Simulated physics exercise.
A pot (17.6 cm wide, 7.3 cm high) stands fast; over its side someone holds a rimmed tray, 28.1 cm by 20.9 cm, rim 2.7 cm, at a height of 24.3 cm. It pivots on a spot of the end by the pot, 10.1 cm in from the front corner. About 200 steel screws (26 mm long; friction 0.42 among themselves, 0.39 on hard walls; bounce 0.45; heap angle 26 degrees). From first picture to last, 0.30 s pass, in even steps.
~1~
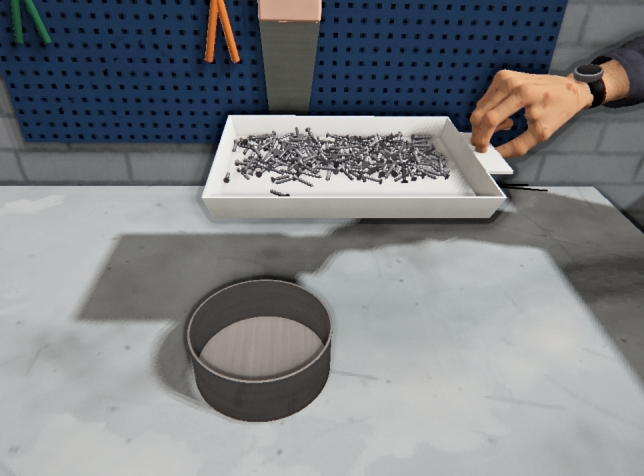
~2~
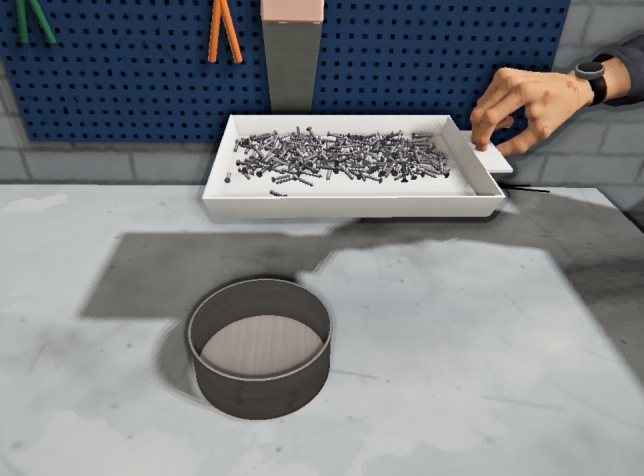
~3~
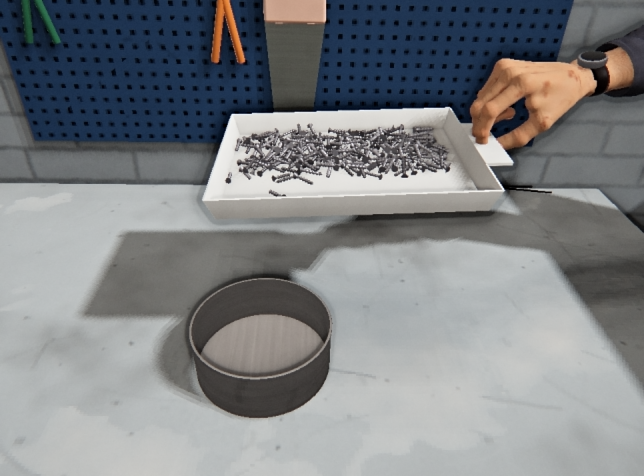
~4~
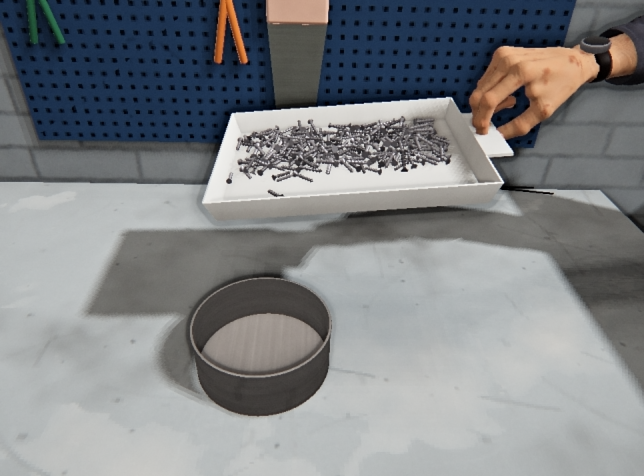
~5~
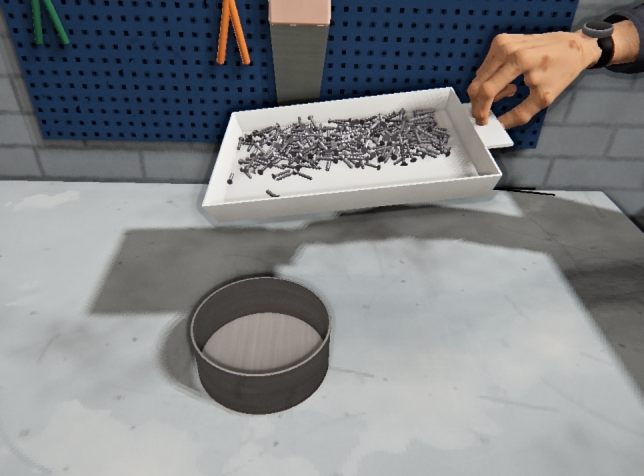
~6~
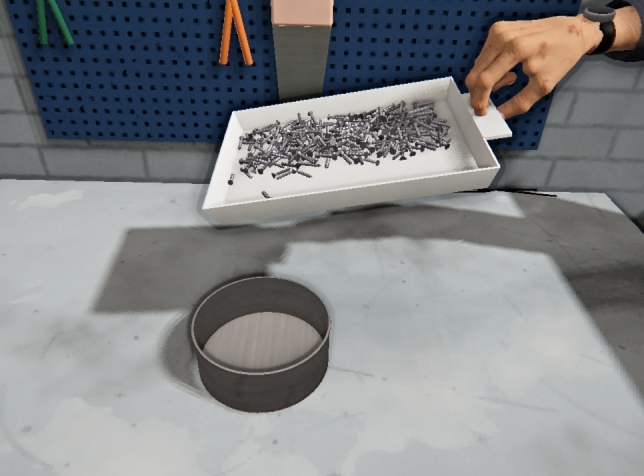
A shallow white tray holding a heap of small grey screws hangs above a pale, marble-like worktop, seen from slightly above and in front of a blue pegboard on a grey brick wall. A hand wearing a dark watch grips its right end, and an open, dark round pot stands below, left of centre. The hand slowly raises that end, slanting the tray gently down leftward, while the heap barely shifts and the view drifts very slightly.
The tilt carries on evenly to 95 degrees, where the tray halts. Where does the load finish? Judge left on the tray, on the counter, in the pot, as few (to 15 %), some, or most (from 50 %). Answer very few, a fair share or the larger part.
Tray very few, counter a fair share, pot the larger part.
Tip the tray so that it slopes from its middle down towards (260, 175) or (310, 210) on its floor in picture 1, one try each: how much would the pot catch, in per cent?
About 10 and 95 per cent.
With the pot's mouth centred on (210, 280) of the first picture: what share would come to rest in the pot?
About 40 per cent.
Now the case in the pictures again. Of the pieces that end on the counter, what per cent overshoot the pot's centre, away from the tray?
Roughly 100 per cent.
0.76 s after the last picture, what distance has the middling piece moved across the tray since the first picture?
Some 13 cm.
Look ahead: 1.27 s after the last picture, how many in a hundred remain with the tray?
About 90 per cent.
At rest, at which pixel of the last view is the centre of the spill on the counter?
Near (171, 350).
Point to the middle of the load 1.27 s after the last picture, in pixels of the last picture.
At about (229, 187).
Then, 0.76 s after the last picture, tilt 51 degrees; the tray holds 100 %, the pot 0 %.
Then, 1.27 s after the last picture, tilt 77 degrees; the tray holds 90 %, the pot 0 %.
Then, 1.84 s after the last picture, tilt 95 degrees; the tray holds 0 %, the pot 55 %.
In the end, tray 0 %, counter 40 %, pot 60 %.
